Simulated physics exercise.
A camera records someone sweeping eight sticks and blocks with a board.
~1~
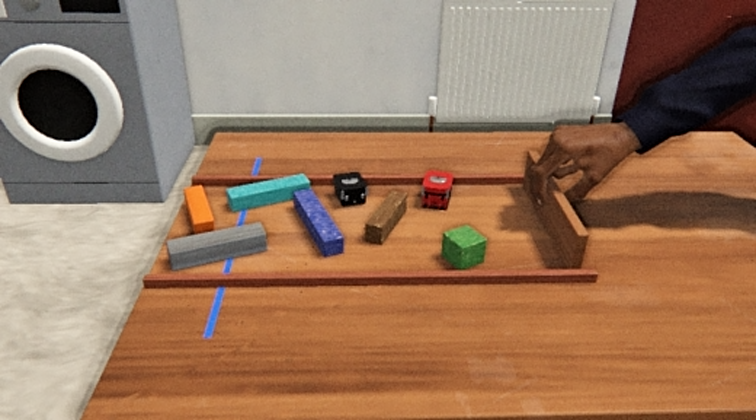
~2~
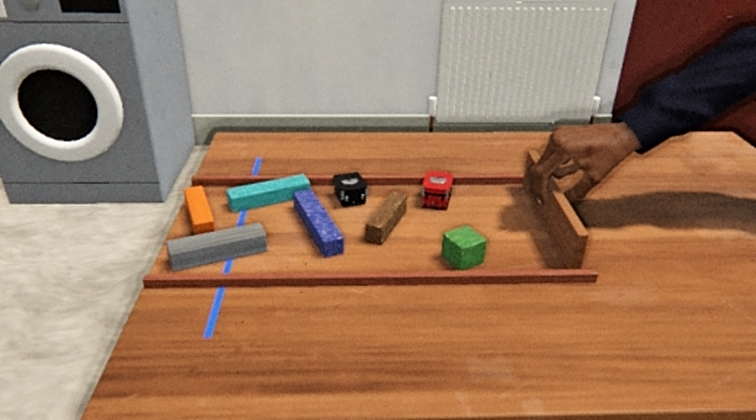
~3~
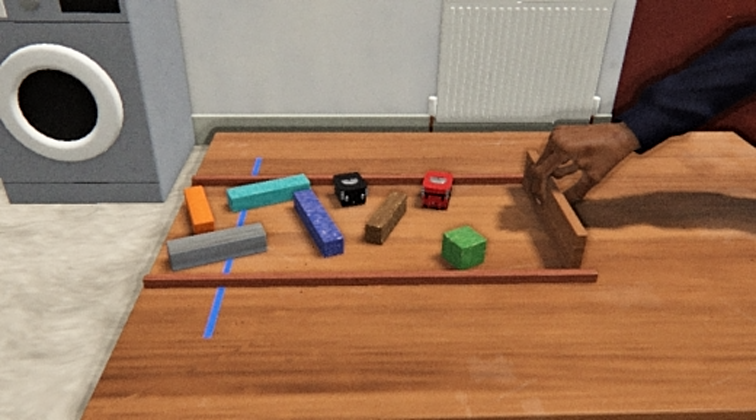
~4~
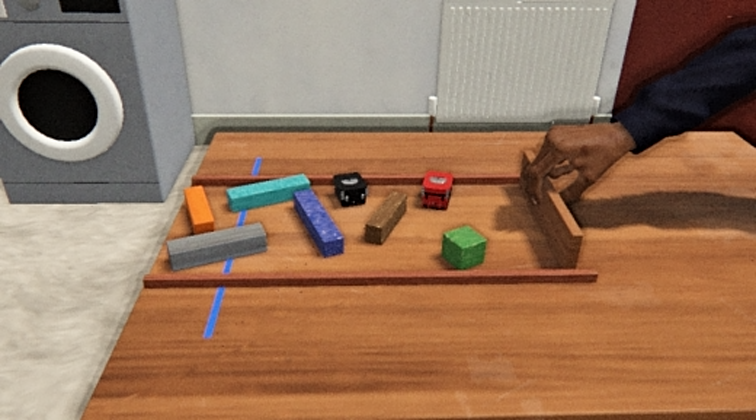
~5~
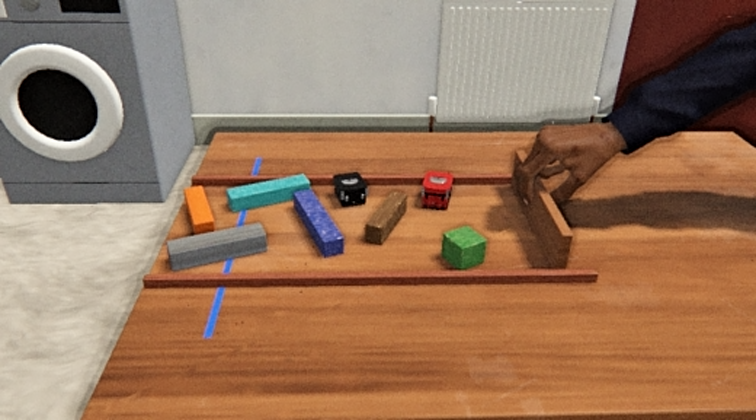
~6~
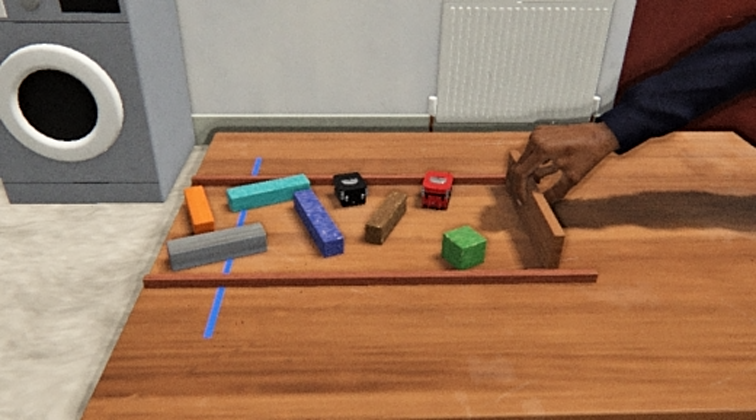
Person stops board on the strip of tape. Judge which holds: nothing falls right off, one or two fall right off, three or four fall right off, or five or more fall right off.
So the push knocks three or four off, going by the tape.
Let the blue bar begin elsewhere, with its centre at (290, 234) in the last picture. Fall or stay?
It remains in place.
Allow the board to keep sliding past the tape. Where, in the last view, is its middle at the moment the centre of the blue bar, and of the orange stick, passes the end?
Estimated middle: (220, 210), and (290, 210) for the other.
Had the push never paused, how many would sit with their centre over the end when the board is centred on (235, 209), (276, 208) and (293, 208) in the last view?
Taking the three positions in turn, the counts come to 3, 1 and 0.
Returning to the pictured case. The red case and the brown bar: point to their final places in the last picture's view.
In the last picture they sit at about (234, 190) and about (230, 220).
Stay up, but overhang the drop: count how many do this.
Answer: 1.
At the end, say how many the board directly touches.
3 are in contact with it.
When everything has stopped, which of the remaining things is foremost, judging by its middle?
The blue bar is foremost.
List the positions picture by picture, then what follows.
In the first frame, orange stick (199, 211); grey stick (218, 246); turquoise bar (269, 193); board (551, 206); tape (239, 228).
In the second frame, grey stick (218, 247); green block (464, 248).
In the third frame, turquoise bar (269, 193); red case (437, 191).
In the fourth frame, orange stick (199, 212); board (546, 206).
In the fifth frame, grey stick (218, 247); brown bar (387, 217).
In the sixth frame, orange stick (199, 212); grey stick (218, 247); turquoise bar (269, 193); board (531, 206); tape (239, 228).
Soon after, none off yet; orange stick at rest near (199, 212); grey stick at rest near (218, 247); turquoise bar at rest near (269, 193).
In the end, the number that fall off is three or four; gone, turquoise bar, grey stick and orange stick.
